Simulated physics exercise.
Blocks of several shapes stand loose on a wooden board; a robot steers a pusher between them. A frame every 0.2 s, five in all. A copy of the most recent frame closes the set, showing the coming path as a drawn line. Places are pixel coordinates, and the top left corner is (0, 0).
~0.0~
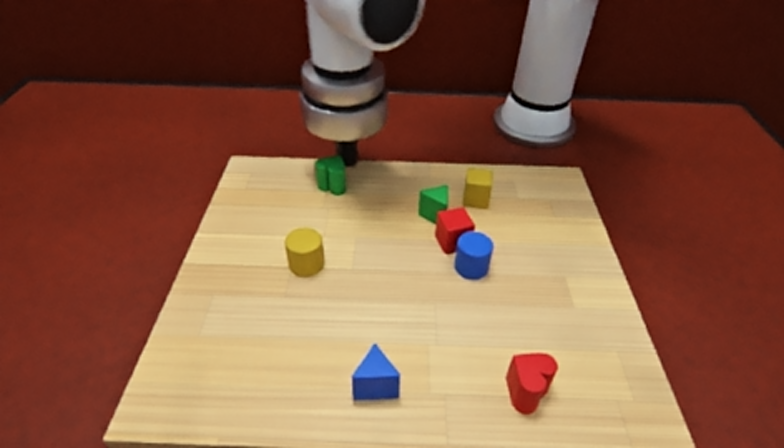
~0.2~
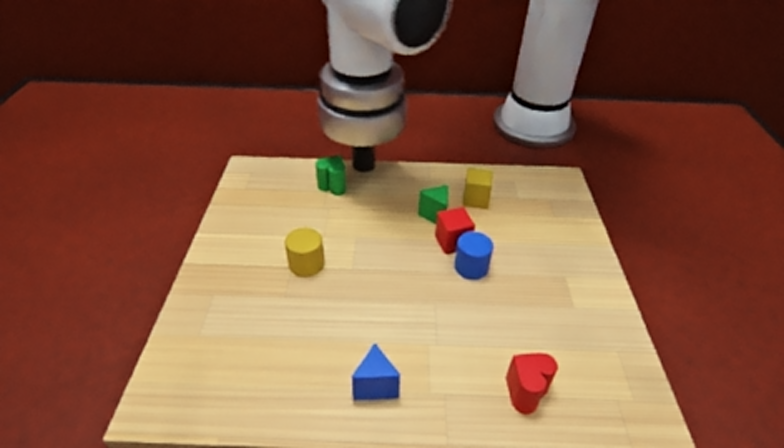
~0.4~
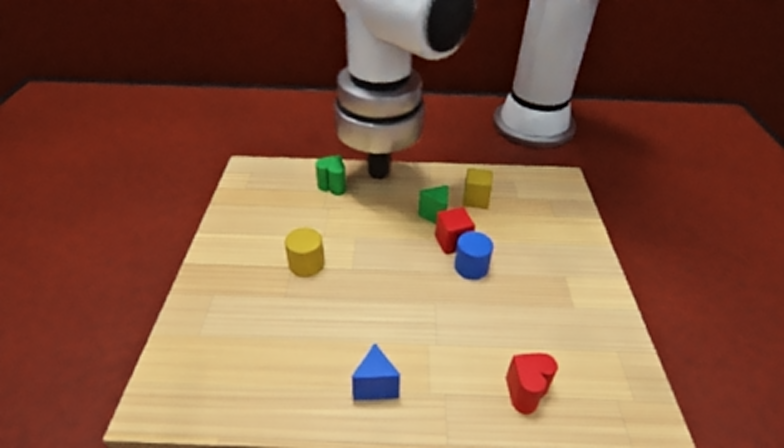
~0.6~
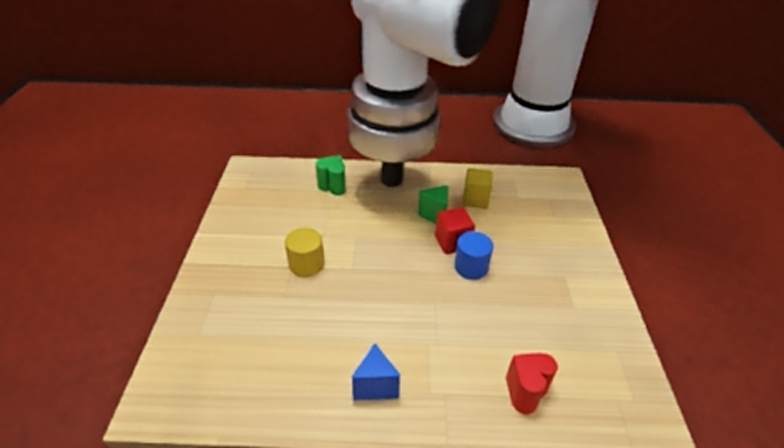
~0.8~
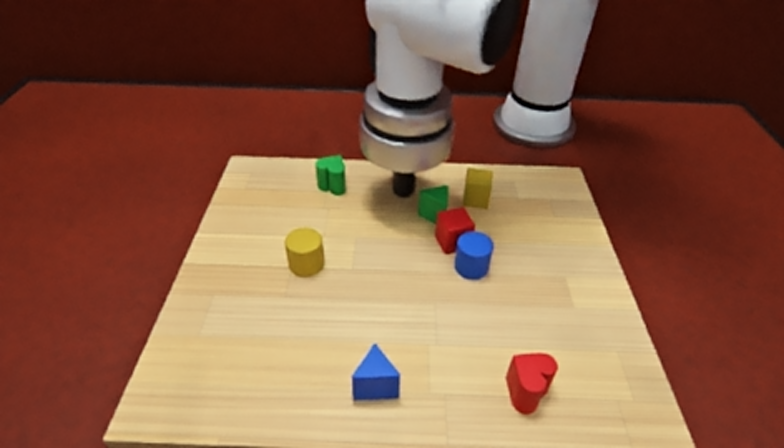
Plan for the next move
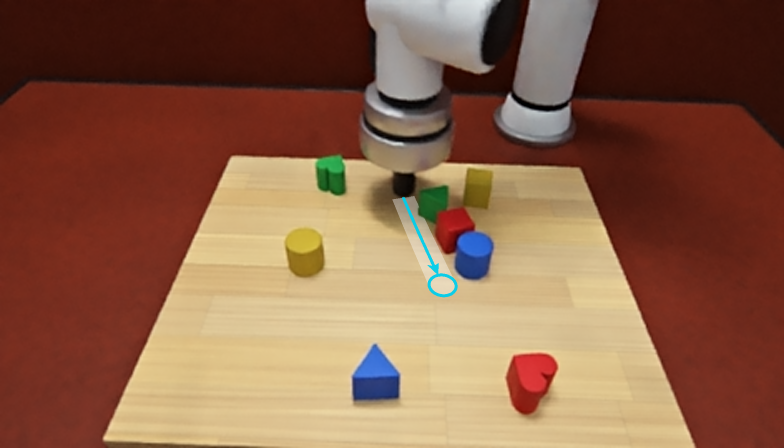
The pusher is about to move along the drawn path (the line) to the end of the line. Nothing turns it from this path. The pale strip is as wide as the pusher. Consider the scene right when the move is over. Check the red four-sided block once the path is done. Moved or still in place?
It barely shifts, if at all.
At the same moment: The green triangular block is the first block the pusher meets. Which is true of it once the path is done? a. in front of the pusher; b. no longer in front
My pick is b.
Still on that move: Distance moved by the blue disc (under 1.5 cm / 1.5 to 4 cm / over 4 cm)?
The under 1.5 cm band.
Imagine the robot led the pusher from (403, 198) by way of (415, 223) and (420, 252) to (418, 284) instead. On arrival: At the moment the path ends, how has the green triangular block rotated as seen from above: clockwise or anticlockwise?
Seen from overhead, it turns anticlockwise.
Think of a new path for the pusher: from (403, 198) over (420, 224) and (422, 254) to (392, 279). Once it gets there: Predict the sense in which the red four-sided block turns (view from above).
The red four-sided block rotates counterclockwise.
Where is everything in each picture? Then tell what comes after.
In the first picture, pusher's lower end at (347, 161); green triangular block at (438, 193); red four-sided block at (456, 218); blue disc at (476, 243).
In the second picture, pusher at (364, 166); blocks still.
In the third picture, pusher at (379, 172); blocks still.
In the fourth picture, pusher at (392, 181); blocks still.
In the fifth picture, pusher at (404, 190); green triangular block at (438, 193); red four-sided block at (456, 218); blue disc at (476, 243).
Drawn move, in a line from (403, 198) to (443, 285).
What follows on the original path. One third of the way, pusher at (415, 216); green triangular block at (443, 197), turned 45° anticlockwise.
Two thirds of the way, pusher at (428, 245); green triangular block at (444, 198), turned 60° anticlockwise.
At the end, pusher at (444, 277); green triangular block at (444, 198), turned 60° anticlockwise; red four-sided block still; blue disc still.
